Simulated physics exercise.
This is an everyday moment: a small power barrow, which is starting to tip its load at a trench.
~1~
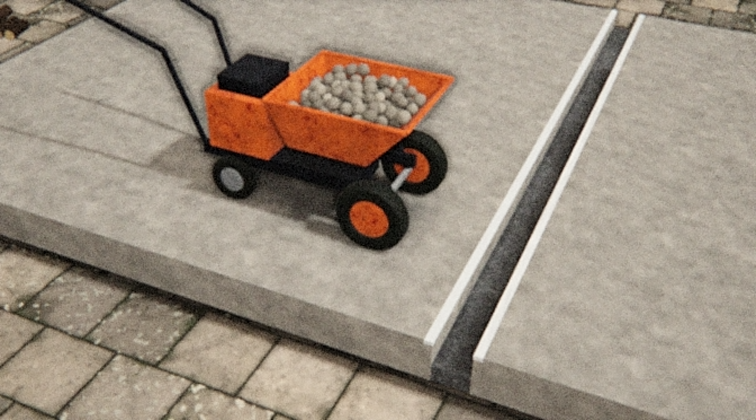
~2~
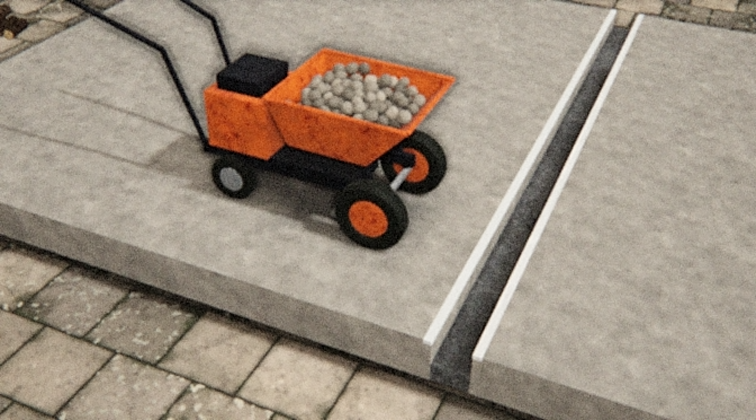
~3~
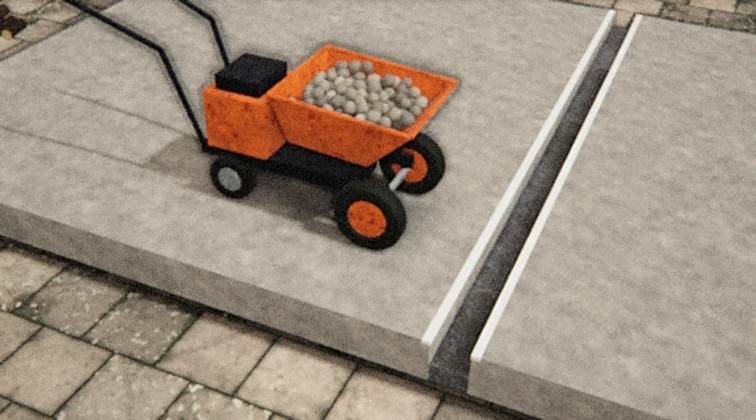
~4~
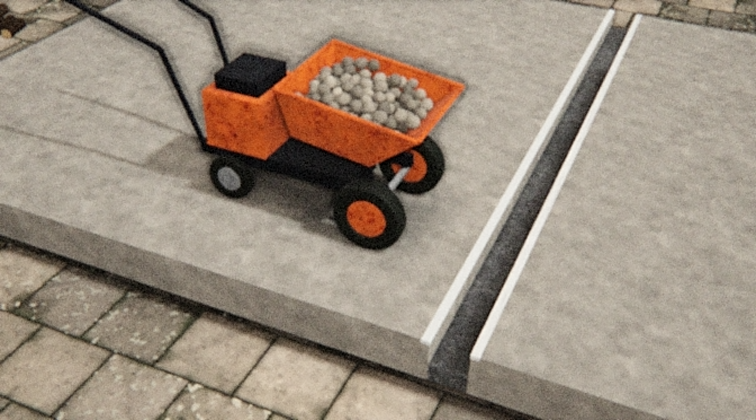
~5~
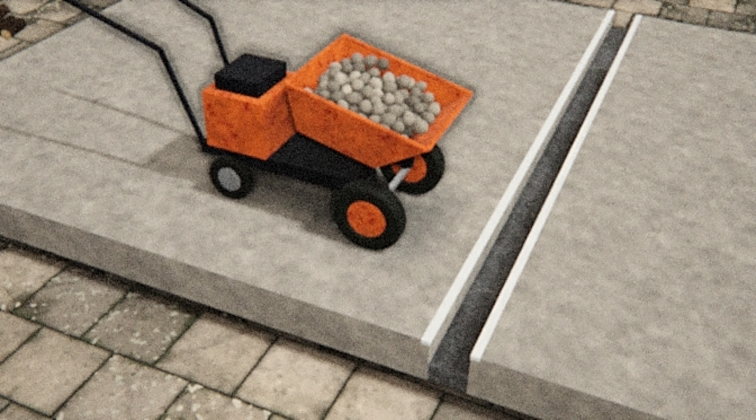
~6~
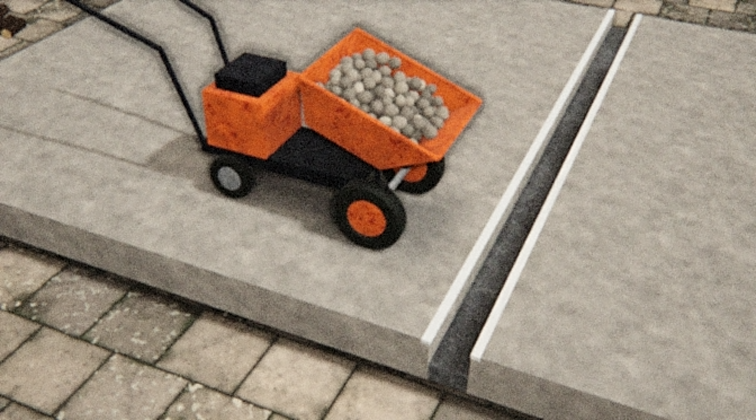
Orange power barrow standing on a pale slab beside a narrow trench, its skip of rounded pebbles gradually tilting to the right.
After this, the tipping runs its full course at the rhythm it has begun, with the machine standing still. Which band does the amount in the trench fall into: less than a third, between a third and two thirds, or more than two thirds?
Trench receives a third to two thirds.
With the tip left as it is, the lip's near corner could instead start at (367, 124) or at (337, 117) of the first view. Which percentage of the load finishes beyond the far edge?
Roughly 10 per cent at the first spot and 0 per cent at the second.
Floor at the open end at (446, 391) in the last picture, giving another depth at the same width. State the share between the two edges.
60 per cent, roughly.
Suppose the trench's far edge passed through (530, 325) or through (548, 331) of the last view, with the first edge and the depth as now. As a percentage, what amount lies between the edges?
I'd put it near 90 in a hundred, then near 100 in a hundred.
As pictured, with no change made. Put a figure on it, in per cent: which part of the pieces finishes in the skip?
Some 0 in a hundred.
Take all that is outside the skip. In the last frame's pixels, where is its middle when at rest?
(519, 247).
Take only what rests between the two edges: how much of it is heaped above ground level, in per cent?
My estimate would be close to 20 per cent.
Shortly afterwards, skip tipped steeply; the whole lot in the skip.
Next, skip tipped steeply; the bulk in the skip; a little in or heaped over the trench; a little beyond it; only a few falling.
Some moments later, skip tipped right over; a little in the skip; near half in or heaped over the trench; near half beyond it.
In the end, skip tipped right over; only a few short of the trench; near half in or heaped over the trench; near half beyond it.
